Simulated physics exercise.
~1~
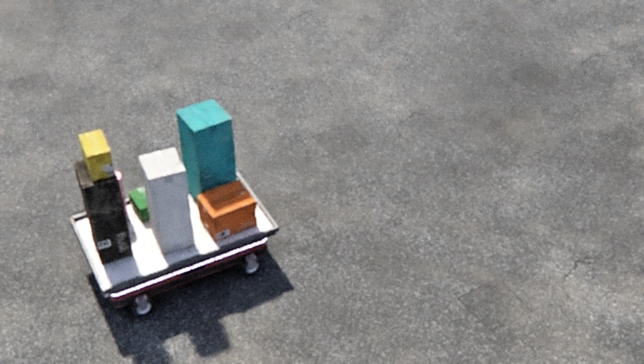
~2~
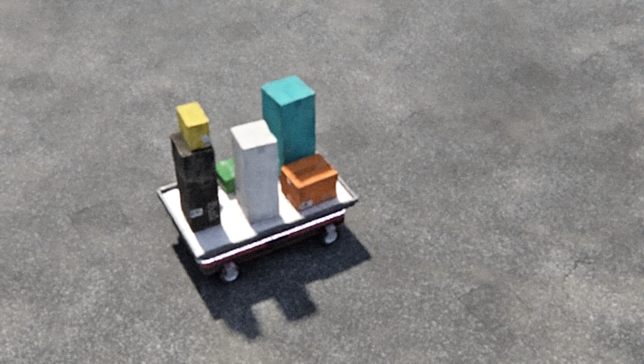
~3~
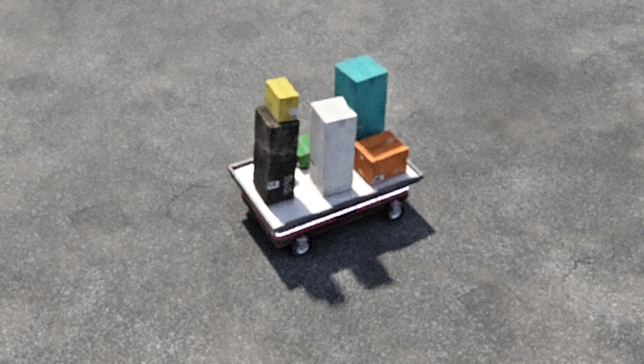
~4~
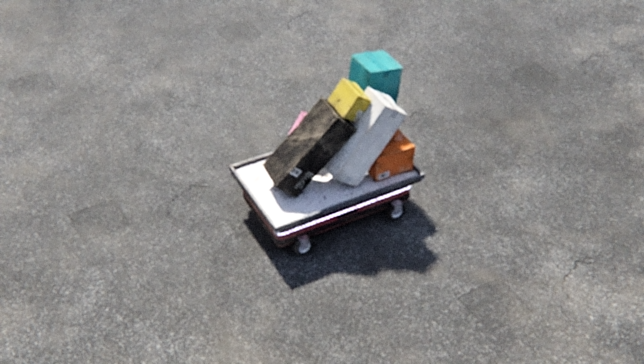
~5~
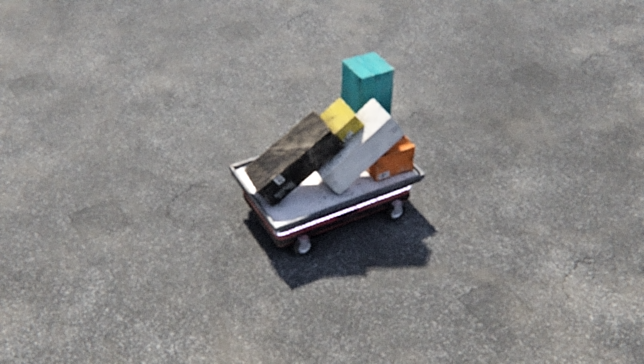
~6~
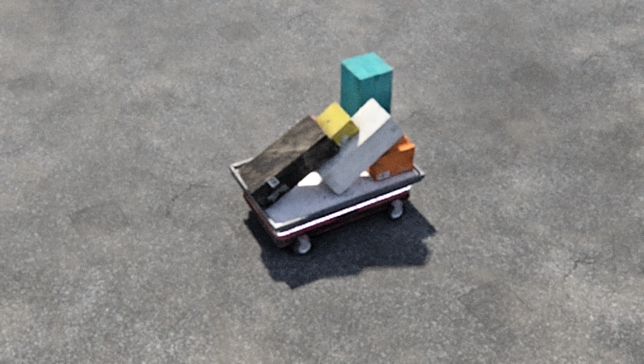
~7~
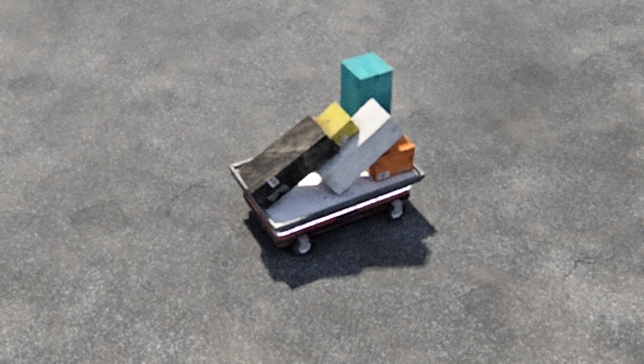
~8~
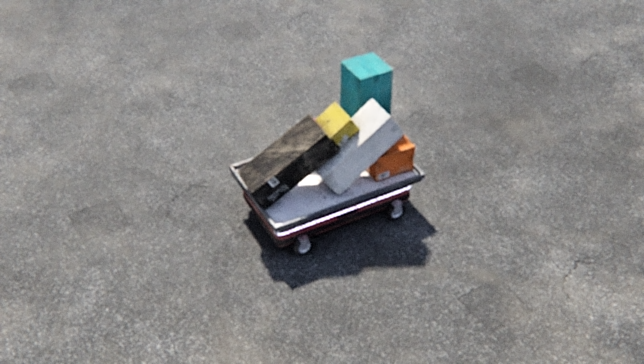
On a stretch of grey asphalt, a small flat cart carrying upright boxes rolled to the right and stopped, and the black, white and yellow boxes toppled rightward, ending slumped against one another beside the orange one while the tall turquoise box stayed standing.
